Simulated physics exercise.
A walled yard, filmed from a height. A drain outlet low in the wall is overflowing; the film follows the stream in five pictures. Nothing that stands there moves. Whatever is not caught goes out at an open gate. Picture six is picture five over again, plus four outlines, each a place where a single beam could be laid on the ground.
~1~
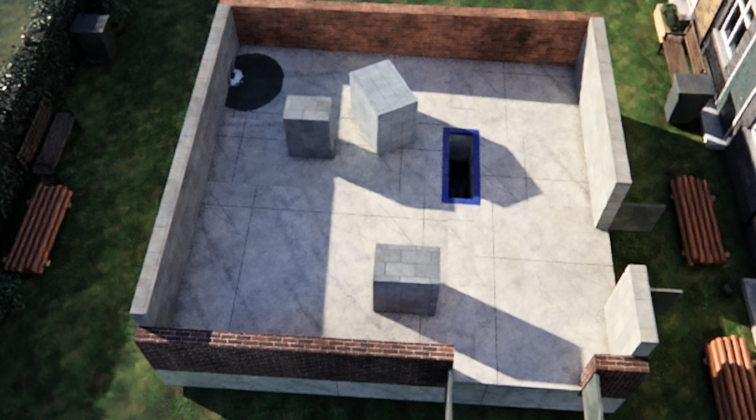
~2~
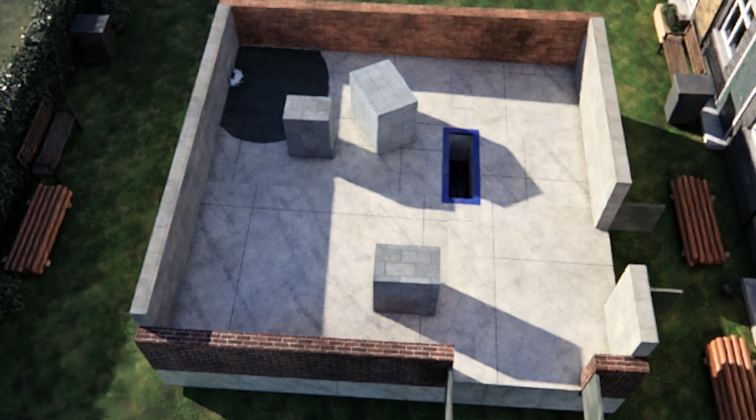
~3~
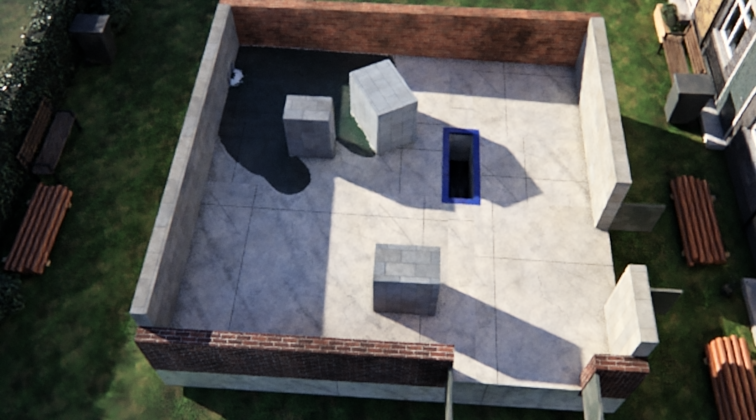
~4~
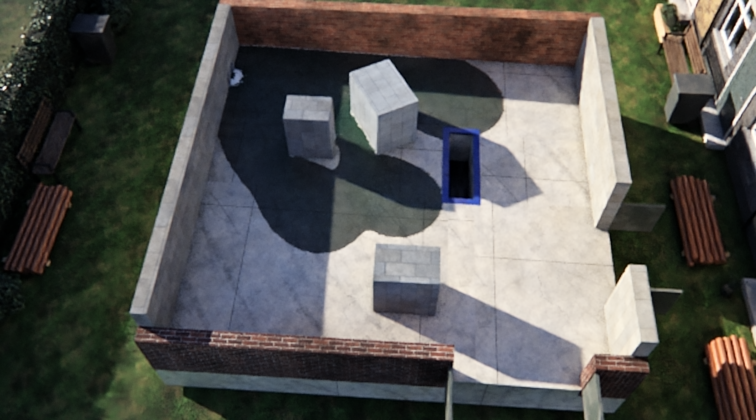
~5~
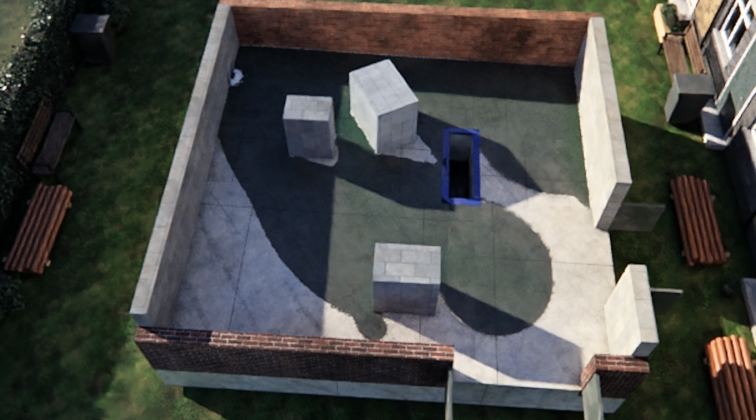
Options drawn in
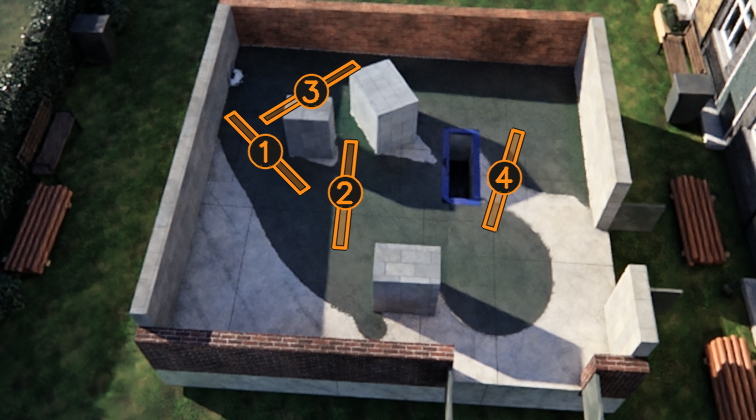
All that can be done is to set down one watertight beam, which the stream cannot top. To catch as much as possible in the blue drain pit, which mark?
Go for 4.
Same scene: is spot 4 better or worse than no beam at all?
Spot 4 is better.
On the marked copy, 1 from (230, 114) to (304, 190); 2 from (339, 247) to (351, 141); 3 from (263, 120) to (355, 64); 4 from (489, 228) to (517, 131).
With 1, about 11 % of the stream goes into the blue drain pit, about 88 % out by the gates.
With 2, about 9 % of the stream goes into the blue drain pit, about 91 % out by the gates.
With 3, about 10 % of the stream goes into the blue drain pit, about 90 % out by the gates.
With 4, about 17 % of the stream goes into the blue drain pit, about 83 % out by the gates.
